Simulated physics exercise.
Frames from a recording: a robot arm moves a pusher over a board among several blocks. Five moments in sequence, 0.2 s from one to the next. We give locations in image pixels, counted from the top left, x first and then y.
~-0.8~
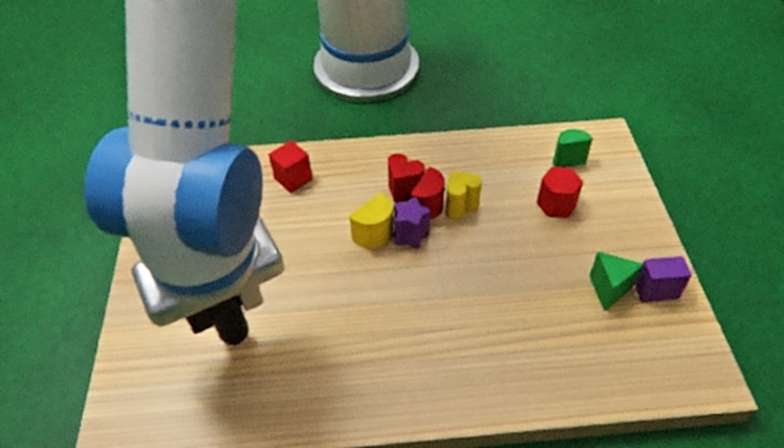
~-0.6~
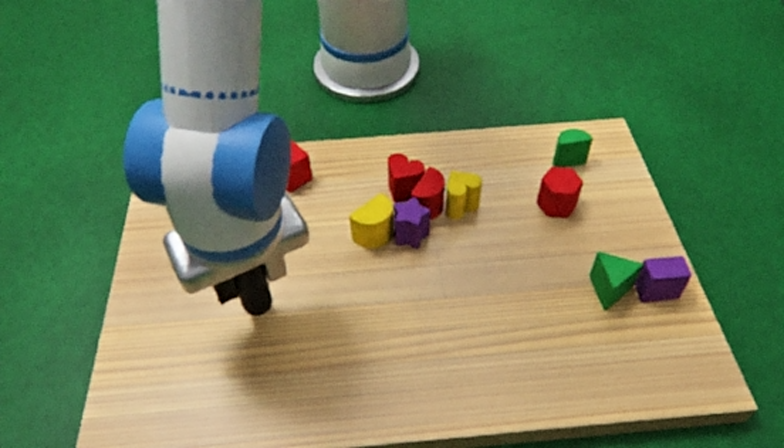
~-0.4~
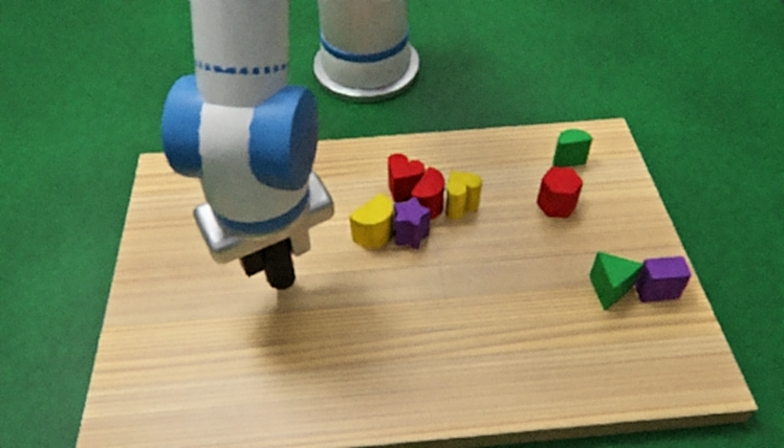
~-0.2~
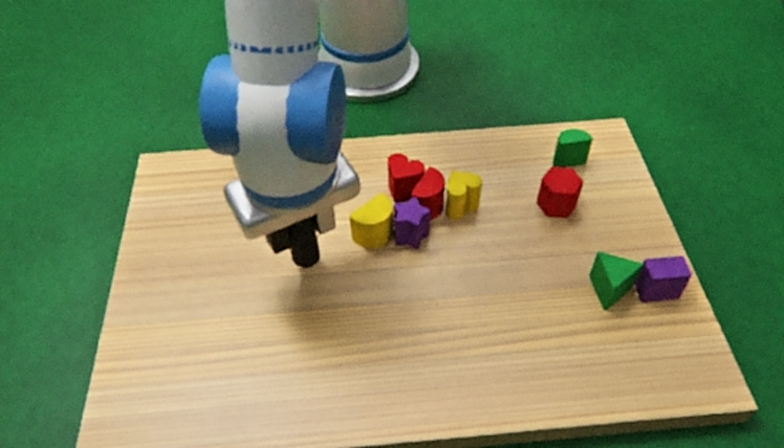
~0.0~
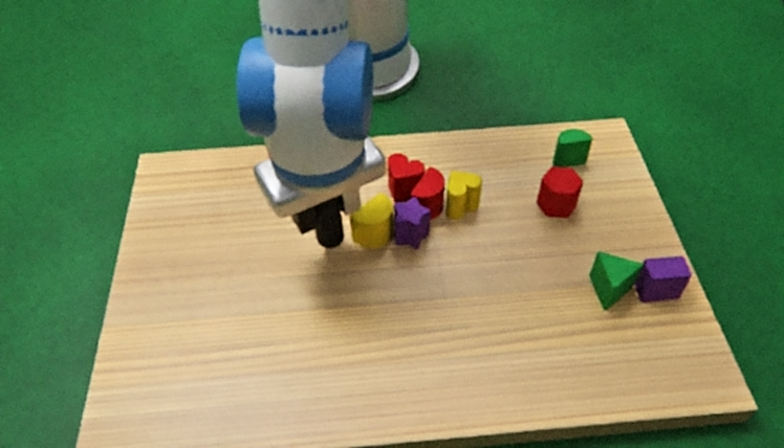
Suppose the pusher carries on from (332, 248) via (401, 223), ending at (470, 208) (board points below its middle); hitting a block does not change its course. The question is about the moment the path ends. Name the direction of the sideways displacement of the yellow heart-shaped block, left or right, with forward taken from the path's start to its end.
Toward the right.
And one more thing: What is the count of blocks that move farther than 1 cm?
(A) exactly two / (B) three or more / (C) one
B - three or more.
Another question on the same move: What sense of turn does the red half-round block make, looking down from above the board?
Its rotation is counterclockwise.
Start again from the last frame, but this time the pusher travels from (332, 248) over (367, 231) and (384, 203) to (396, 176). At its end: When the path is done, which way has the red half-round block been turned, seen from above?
Its rotation is counterclockwise.
What follows on the original path. One third of the way, pusher (379, 222); yellow half-round block (414, 195); purple star-shaped block (437, 211), turned 45° clockwise; red half-round block (443, 175), turned 25° anticlockwise; yellow heart-shaped block (472, 180).
Two thirds of the way, pusher (425, 207); yellow half-round block (458, 178), turned 10° anticlockwise; purple star-shaped block (446, 212), turned 75° clockwise; red half-round block (470, 156), turned 75° anticlockwise; yellow heart-shaped block (492, 179), turned 20° clockwise.
At the end, pusher (471, 199); yellow half-round block (491, 162), turned 55° anticlockwise; purple star-shaped block (447, 212), turned 75° clockwise; red half-round block (481, 140), turned 110° anticlockwise; yellow heart-shaped block (512, 181), turned 35° clockwise.
